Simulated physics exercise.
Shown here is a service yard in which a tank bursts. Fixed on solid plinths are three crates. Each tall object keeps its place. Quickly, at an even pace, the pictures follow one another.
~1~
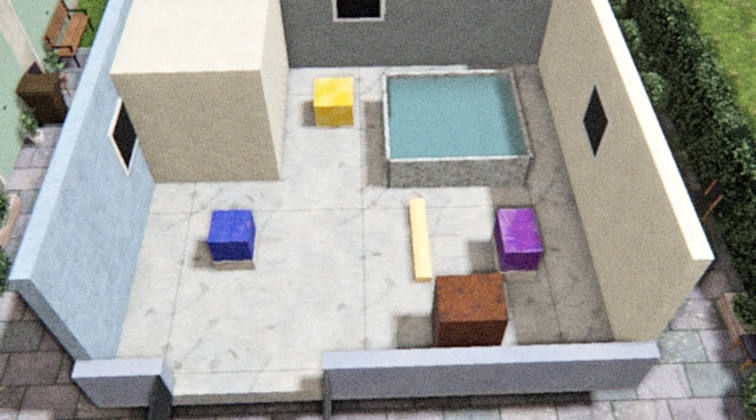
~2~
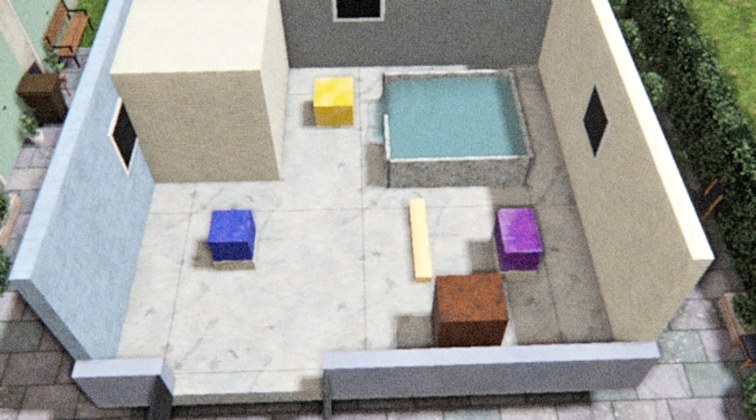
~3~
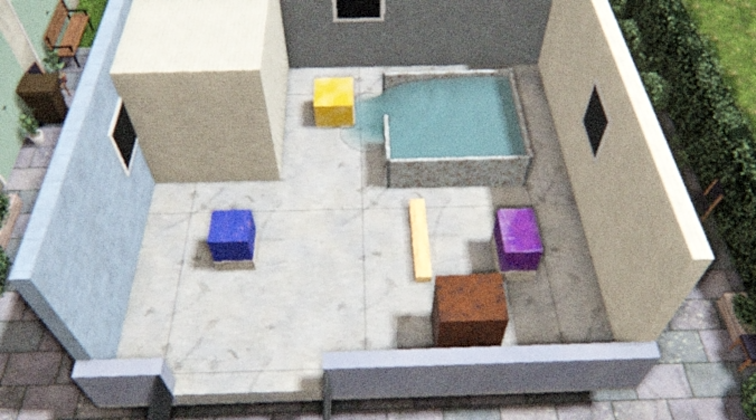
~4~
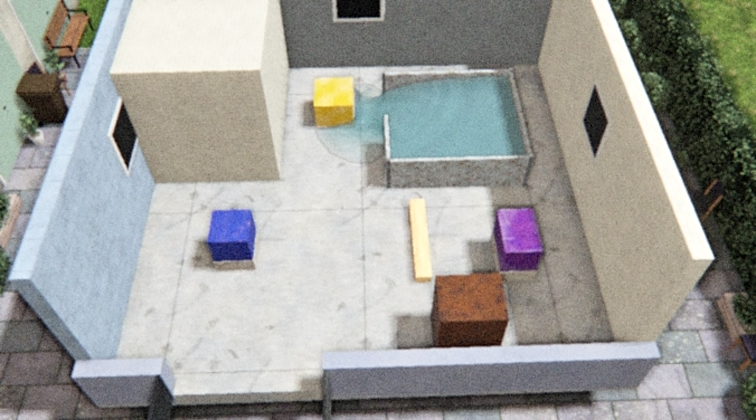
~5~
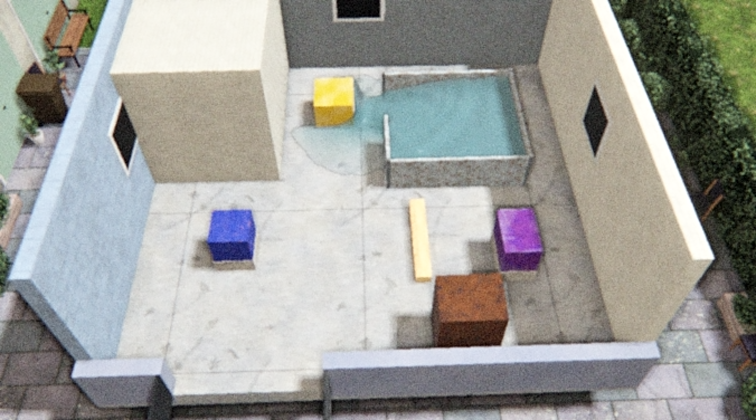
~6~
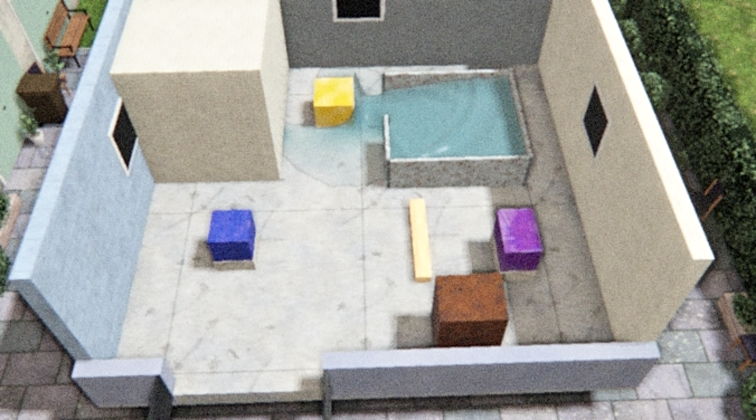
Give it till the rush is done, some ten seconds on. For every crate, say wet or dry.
Blue crate - dry; yellow crate - wet; purple crate - dry.
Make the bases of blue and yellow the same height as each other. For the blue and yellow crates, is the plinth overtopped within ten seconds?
I'd say blue crate gets swamped and yellow crate gets swamped.
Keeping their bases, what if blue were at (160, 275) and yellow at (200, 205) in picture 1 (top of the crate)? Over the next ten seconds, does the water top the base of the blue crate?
Within ten seconds the blue crate stays untouched.
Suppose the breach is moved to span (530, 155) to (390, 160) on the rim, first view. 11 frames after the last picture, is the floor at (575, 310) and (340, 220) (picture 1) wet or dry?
Result, in order - waterlogged, waterlogged.
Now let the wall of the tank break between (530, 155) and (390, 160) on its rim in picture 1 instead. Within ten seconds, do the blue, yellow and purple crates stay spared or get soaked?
In my view the blue crate is never reached; as for the yellow crate, it gets reached; the purple crate gets reached.
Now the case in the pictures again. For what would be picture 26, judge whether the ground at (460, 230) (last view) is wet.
That point would be spared.
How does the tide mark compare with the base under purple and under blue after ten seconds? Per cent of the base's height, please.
I'd say 20 per cent for the first one and 50 per cent for the second.
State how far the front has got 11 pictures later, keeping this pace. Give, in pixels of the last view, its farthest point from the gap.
Roughly at (253, 322).
A moment on, water covers 20 % of the floor; the blue crate not reached, the yellow crate water round its plinth, the purple crate not reached.
Next, water covers 40 % of the floor; the blue crate water round its plinth, the yellow crate water round its plinth, the purple crate not reached.
Then, water covers 60 % of the floor; the blue crate water round its plinth, the yellow crate water round its plinth, the purple crate not reached.
Later, water covers 80 % of the floor; the blue crate water round its plinth, the yellow crate water round its plinth, the purple crate water round its plinth.
In the end, water covers 95 % of the floor; the blue crate stayed above the water, the yellow crate was topped, the purple crate stayed above the water.
